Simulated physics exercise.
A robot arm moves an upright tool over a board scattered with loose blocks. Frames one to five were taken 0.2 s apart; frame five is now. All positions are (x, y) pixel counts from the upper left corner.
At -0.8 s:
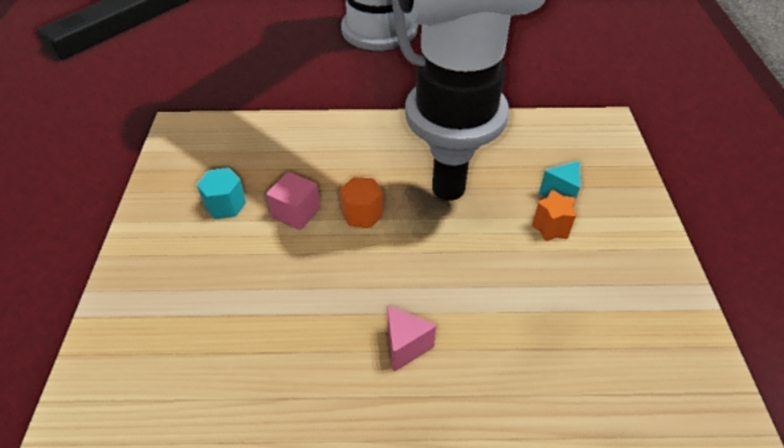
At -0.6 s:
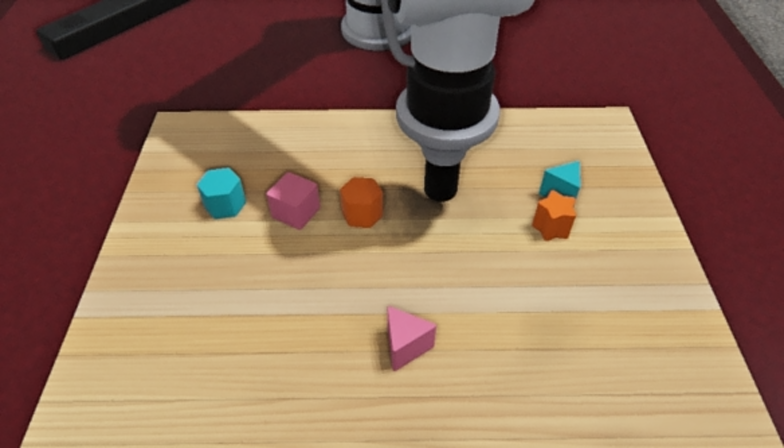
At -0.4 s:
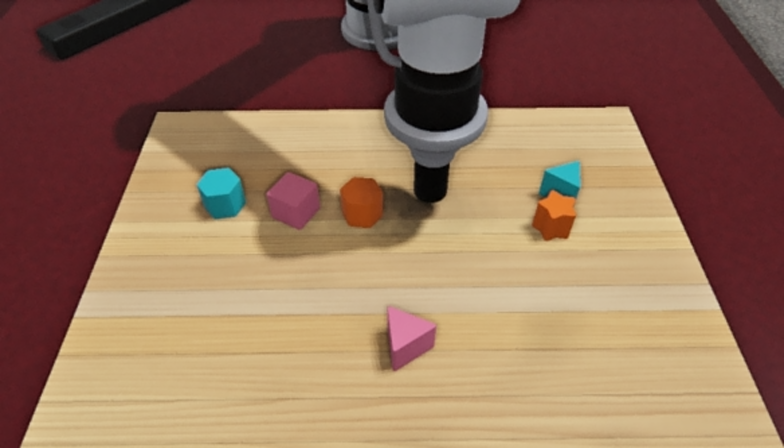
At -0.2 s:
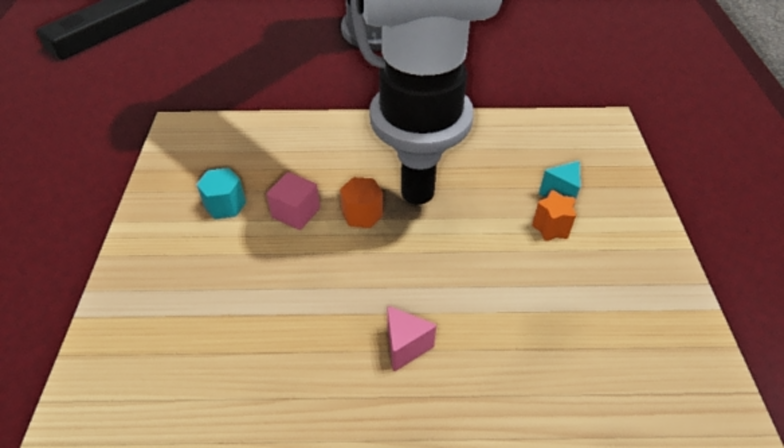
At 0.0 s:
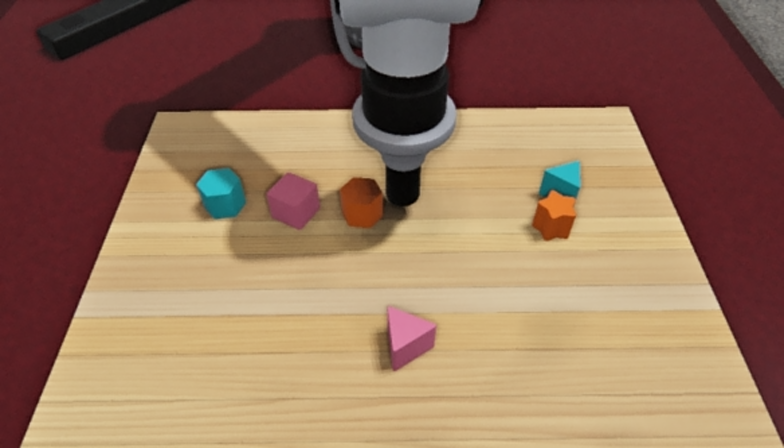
On a wooden board, a robot arm moves its black tool left toward still blocks.
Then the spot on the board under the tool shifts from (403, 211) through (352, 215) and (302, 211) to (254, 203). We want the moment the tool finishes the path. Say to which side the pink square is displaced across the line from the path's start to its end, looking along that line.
Answer: Rightward.
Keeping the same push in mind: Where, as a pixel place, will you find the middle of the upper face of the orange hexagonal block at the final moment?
My best guess is (212, 179).
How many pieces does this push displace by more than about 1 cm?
Three or more move.
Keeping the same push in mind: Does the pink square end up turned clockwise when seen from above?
My answer is no.
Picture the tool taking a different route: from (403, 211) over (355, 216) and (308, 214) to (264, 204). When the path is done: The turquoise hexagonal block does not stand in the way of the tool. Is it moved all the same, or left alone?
Moved.
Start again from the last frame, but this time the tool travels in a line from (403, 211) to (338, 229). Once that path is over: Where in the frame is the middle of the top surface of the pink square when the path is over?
Just about (268, 184).
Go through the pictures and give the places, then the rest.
Tool tip at (448, 190); block tops, turquoise hexagonal block at (218, 182); pink square at (292, 189); orange hexagonal block at (361, 190), in the first frame.
Tool at (440, 191); blocks unchanged, in the second frame.
Tool at (430, 193); blocks unchanged, in the third frame.
Tool at (418, 194); blocks unchanged, in the fourth frame.
Tool at (403, 196); turquoise hexagonal block at (218, 182); pink square at (292, 189); orange hexagonal block at (361, 190), in the fifth frame.
The first path, step by step. One third of the way, tool at (350, 200); pink square at (275, 185), turned 20° anticlockwise; orange hexagonal block at (312, 192), turned 25° clockwise.
Two thirds of the way, tool at (298, 196); turquoise hexagonal block at (188, 178); pink square at (226, 178), turned 20° anticlockwise; orange hexagonal block at (260, 186), turned 35° clockwise.
At the end, tool at (250, 188); turquoise hexagonal block at (140, 175), turned 15° anticlockwise; pink square at (178, 173), turned 25° anticlockwise; orange hexagonal block at (212, 179), turned 30° clockwise.
